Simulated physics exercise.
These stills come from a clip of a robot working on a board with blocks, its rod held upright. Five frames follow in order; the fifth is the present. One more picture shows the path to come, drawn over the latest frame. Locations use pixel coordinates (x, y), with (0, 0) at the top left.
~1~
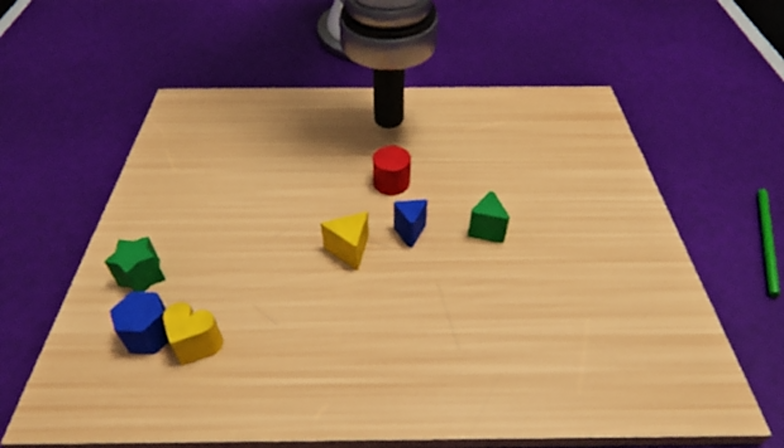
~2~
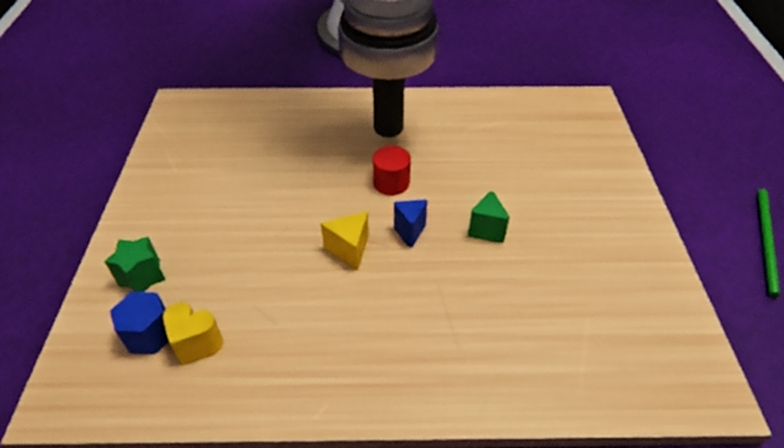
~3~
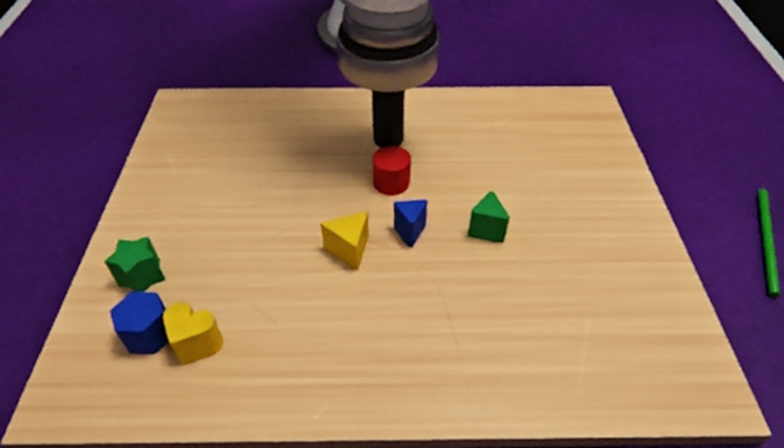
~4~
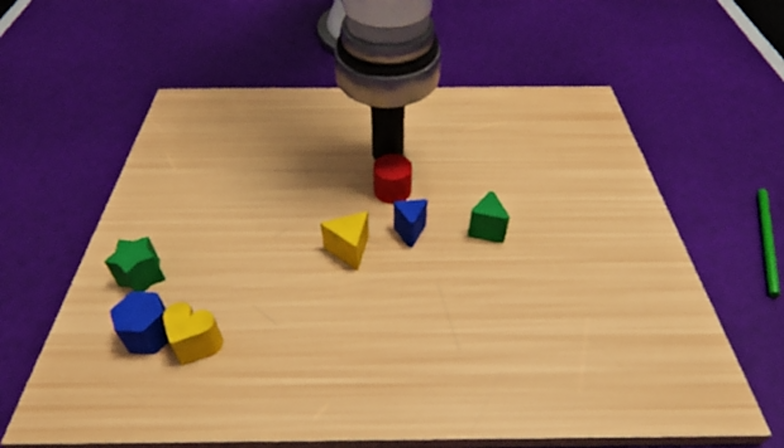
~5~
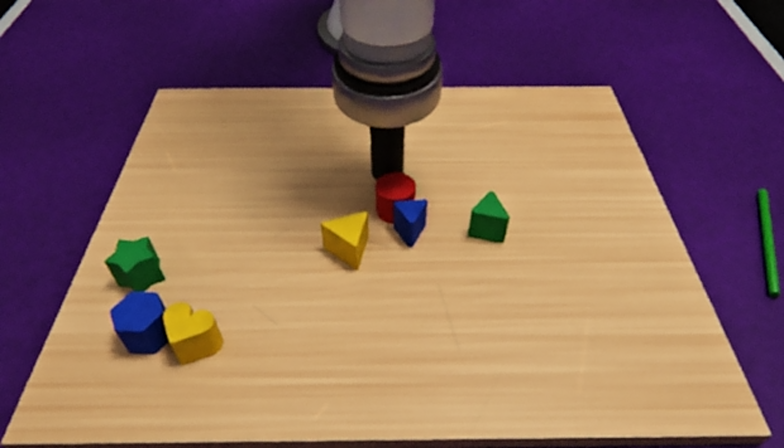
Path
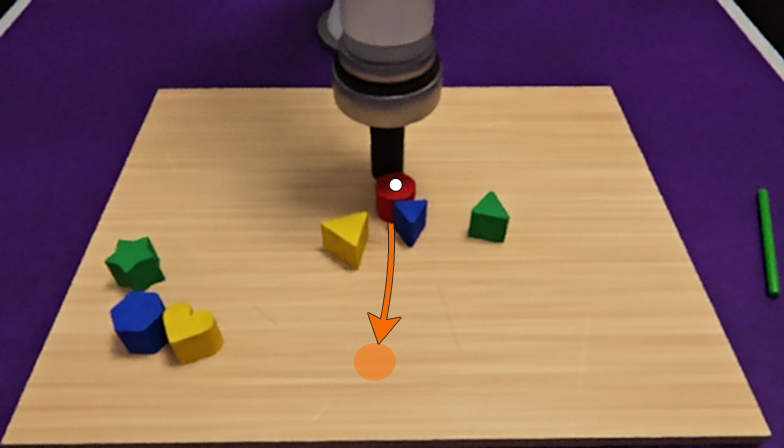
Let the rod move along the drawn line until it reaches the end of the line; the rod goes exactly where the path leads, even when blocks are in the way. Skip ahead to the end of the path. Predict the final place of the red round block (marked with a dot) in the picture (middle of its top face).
It ends at (430, 285).
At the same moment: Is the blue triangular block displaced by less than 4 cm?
I believe not.
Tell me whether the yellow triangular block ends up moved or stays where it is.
The block stays on its spot.
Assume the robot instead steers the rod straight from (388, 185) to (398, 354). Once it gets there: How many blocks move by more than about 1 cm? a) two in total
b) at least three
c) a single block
My answer is option a.
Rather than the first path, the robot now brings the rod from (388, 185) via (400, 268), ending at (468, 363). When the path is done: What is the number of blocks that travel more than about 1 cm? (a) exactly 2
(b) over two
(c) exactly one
Answer: A.
The line goes from (388, 185) through (391, 234) and (388, 293) to (375, 361); the dot is on the red round block.
The first path, step by step. One third of the way, rod (392, 223); red round block (409, 238); blue triangular block (441, 248), turned 65° anticlockwise.
Two thirds of the way, rod (388, 281); red round block (429, 281); blue triangular block (455, 259), turned 100° anticlockwise.
At the end, rod (374, 351); yellow triangular block unmoved; red round block (430, 285); blue triangular block (455, 259), turned 100° anticlockwise.
